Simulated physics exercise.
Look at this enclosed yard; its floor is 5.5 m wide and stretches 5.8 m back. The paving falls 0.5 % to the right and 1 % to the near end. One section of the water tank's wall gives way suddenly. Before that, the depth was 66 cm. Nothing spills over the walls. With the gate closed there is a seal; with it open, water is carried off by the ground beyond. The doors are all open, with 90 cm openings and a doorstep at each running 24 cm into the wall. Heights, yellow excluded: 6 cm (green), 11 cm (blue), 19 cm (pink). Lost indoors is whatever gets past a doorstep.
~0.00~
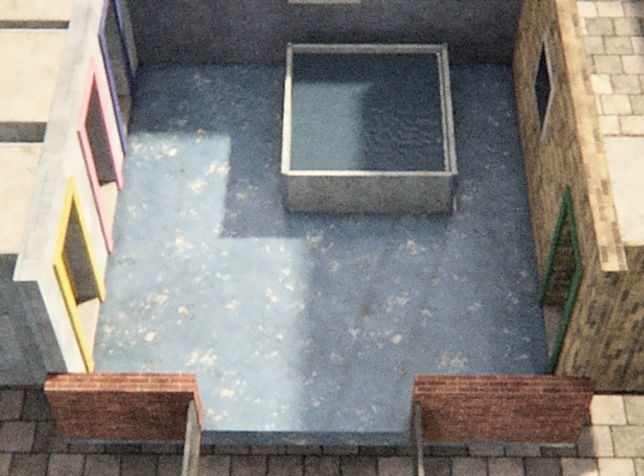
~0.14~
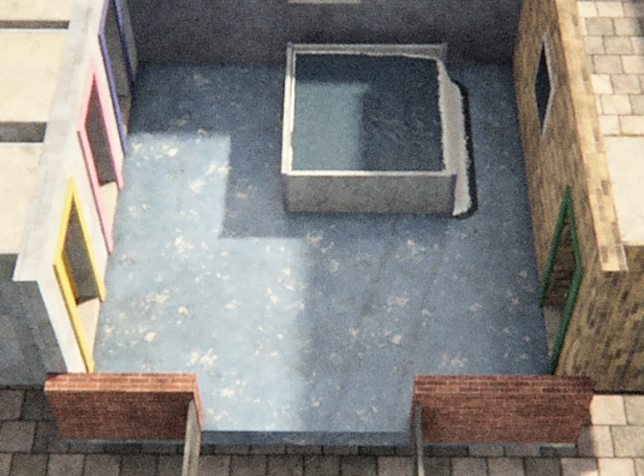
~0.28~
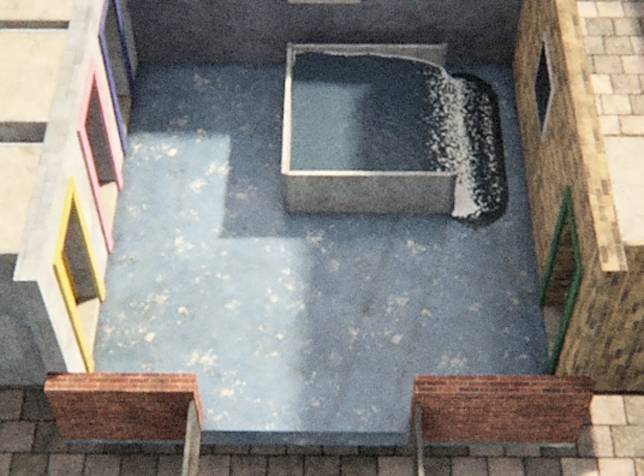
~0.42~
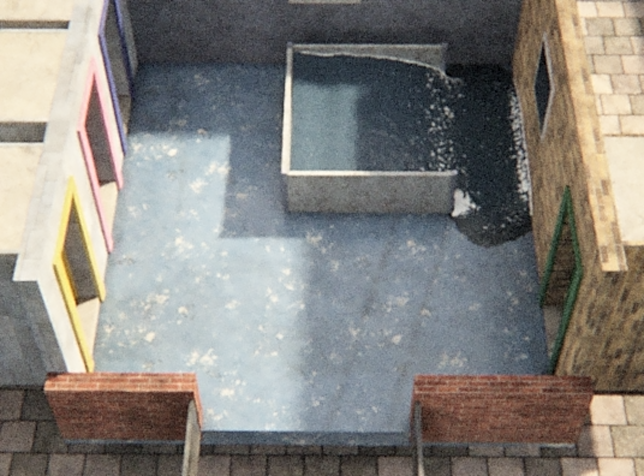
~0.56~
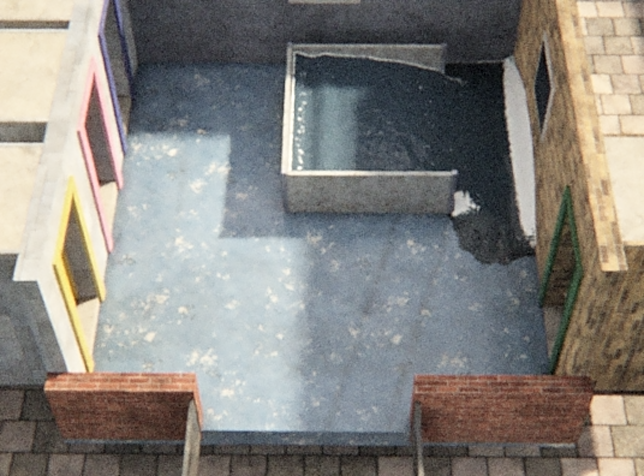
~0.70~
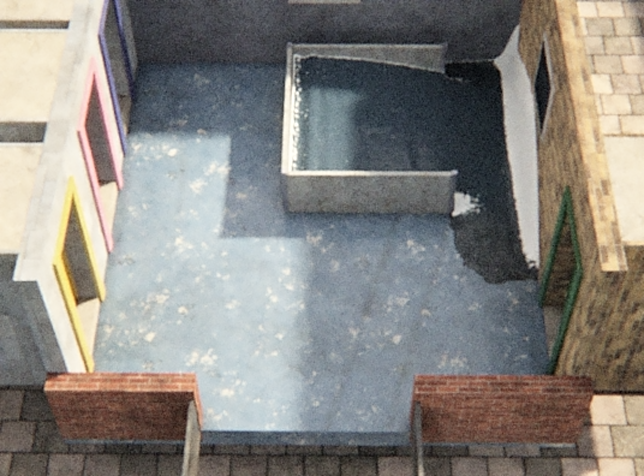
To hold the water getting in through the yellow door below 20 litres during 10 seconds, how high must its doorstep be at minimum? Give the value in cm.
9 cm.
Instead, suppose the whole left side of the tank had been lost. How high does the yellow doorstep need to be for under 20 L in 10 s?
The answer is some 11.5 cm.
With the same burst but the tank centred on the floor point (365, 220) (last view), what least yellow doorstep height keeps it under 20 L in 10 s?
Some 10.0 cm.
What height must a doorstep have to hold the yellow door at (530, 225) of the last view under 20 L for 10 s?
It needs about 33 cm.
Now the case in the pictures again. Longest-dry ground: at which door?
It's the yellow door.
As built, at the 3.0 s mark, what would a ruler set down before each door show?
Green door 9 cm, blue door 13 cm, yellow door 0 cm, pink door 0 cm.
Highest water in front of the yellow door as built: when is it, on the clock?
It peaks at about 5.0 s.
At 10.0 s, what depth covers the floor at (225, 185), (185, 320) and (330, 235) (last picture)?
Roughly 5, then 7, then 7 cm.
After 1.4 s water covers 20 % of the floor, deepest (57 cm) near (508, 74); it has not reached the yellow door.
After 3.0 s water covers 50 % of the floor, deepest (38 cm) near (139, 63); it has not reached the yellow door.
After 10.0 s water covers 95 % of the floor, deepest (15 cm) near (534, 414); 8 cm at the yellow door, 2 litres in over its 13 cm doorstep.
At the yellow door as built, the water arrived by 4.6 s and peaked near 15 cm at 5.2 s.
With a doorstep of 7.5 cm, 38 litres would have come in within the 10 s; with 10.5 cm, 9 litres. So under 20 litres takes about 9 cm.
